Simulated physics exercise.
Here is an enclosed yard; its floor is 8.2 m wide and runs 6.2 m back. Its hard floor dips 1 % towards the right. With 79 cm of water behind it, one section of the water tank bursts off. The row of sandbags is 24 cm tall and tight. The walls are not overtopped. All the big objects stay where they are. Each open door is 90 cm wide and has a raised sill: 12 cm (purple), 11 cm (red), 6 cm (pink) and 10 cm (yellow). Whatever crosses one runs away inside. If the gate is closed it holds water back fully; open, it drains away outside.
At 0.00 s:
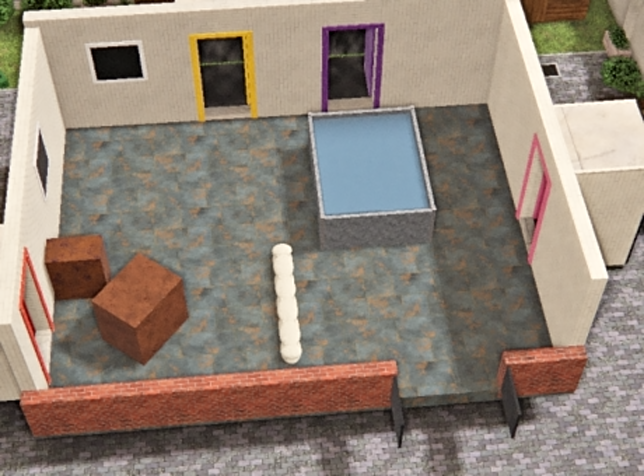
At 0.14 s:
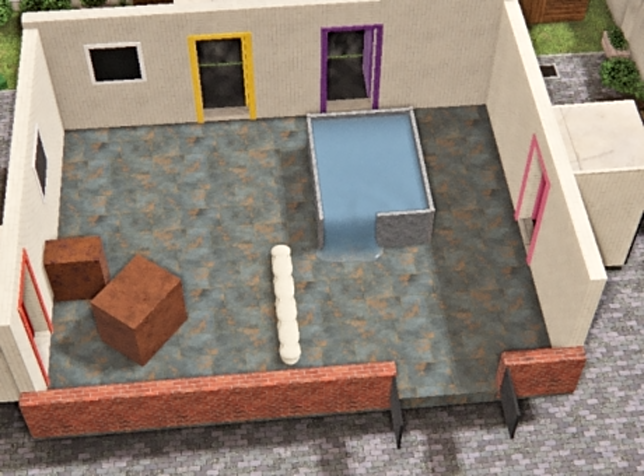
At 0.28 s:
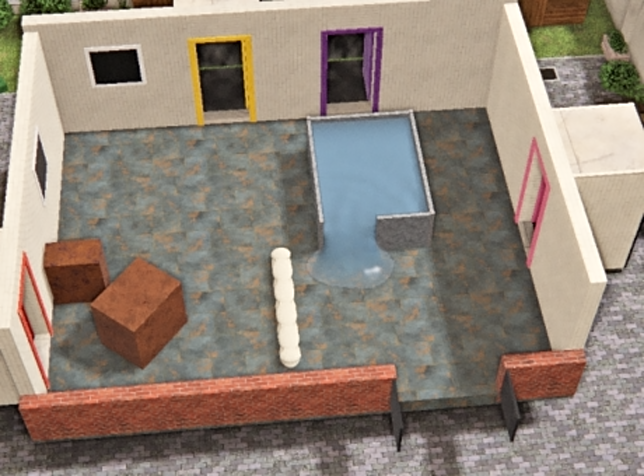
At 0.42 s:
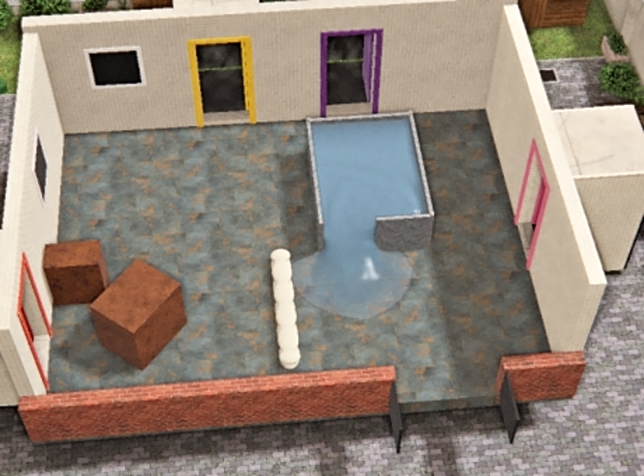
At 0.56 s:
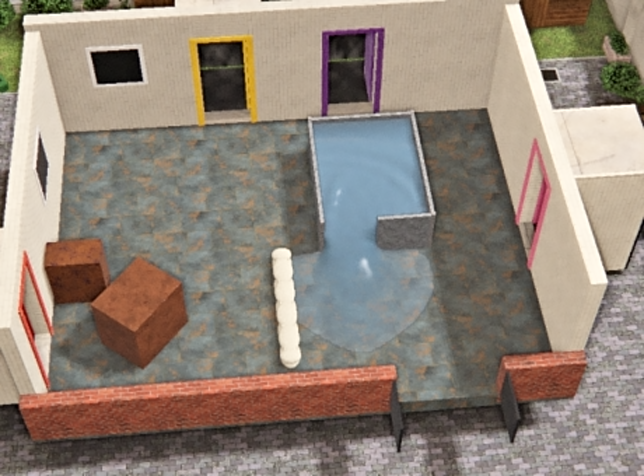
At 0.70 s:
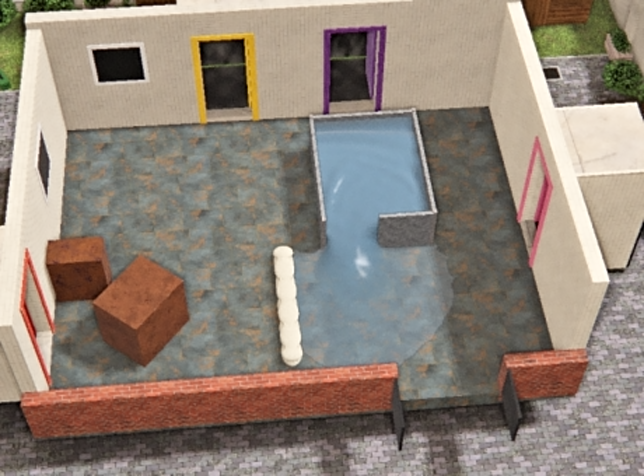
Water pours from a gap in the tank's front and spreads across the yard floor.
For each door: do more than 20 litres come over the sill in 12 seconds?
The water let in: At the purple door it keeps below the limit; at the red door it does not reach the limit; at the pink door it stays under the limit; at the yellow door it does not reach the limit.
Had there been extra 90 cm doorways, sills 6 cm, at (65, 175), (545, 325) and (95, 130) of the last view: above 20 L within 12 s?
In turn: Under, past it, not over.
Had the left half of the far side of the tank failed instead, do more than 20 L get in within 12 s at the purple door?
Against that limit: Purple over.
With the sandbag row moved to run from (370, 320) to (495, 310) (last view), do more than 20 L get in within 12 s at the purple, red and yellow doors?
Against that limit: Purple under, red above, yellow under.
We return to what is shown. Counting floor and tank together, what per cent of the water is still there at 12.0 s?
Some 70 per cent remains.
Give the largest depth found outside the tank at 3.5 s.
Up to some 36 cm.
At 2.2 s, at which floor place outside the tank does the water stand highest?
At about (333, 392).
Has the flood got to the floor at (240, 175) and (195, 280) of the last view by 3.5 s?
In that order: Still dry, wet.
After 1.4 s water covers 20 % of the floor and is deepest (47 cm) near (310, 394); purple door not reached, red door not reached, pink door not reached, yellow door not reached.
After 2.2 s water covers 25 % of the floor and is deepest (48 cm) near (333, 392); purple door not reached, red door not reached, pink door not reached, yellow door not reached.
After 3.5 s water covers 35 % of the floor and is deepest (36 cm) near (550, 366); purple door not reached, red door 8 cm at the sill, 1 L in, pink door 1 cm at the sill, 0 L in, yellow door not reached.
After 7.0 s water covers 75 % of the floor and is deepest (16 cm) near (333, 392); purple door not reached, red door 9 cm at the sill, 2 L in, pink door 5 cm at the sill, 0 L in, yellow door not reached.
After 12.0 s water covers 85 % of the floor and is deepest (12 cm) near (384, 114); purple door 10 cm at the sill, 0 L in, red door 6 cm at the sill, 3 L in, pink door 5 cm at the sill, 0 L in, yellow door 6 cm at the sill, 0 L in.
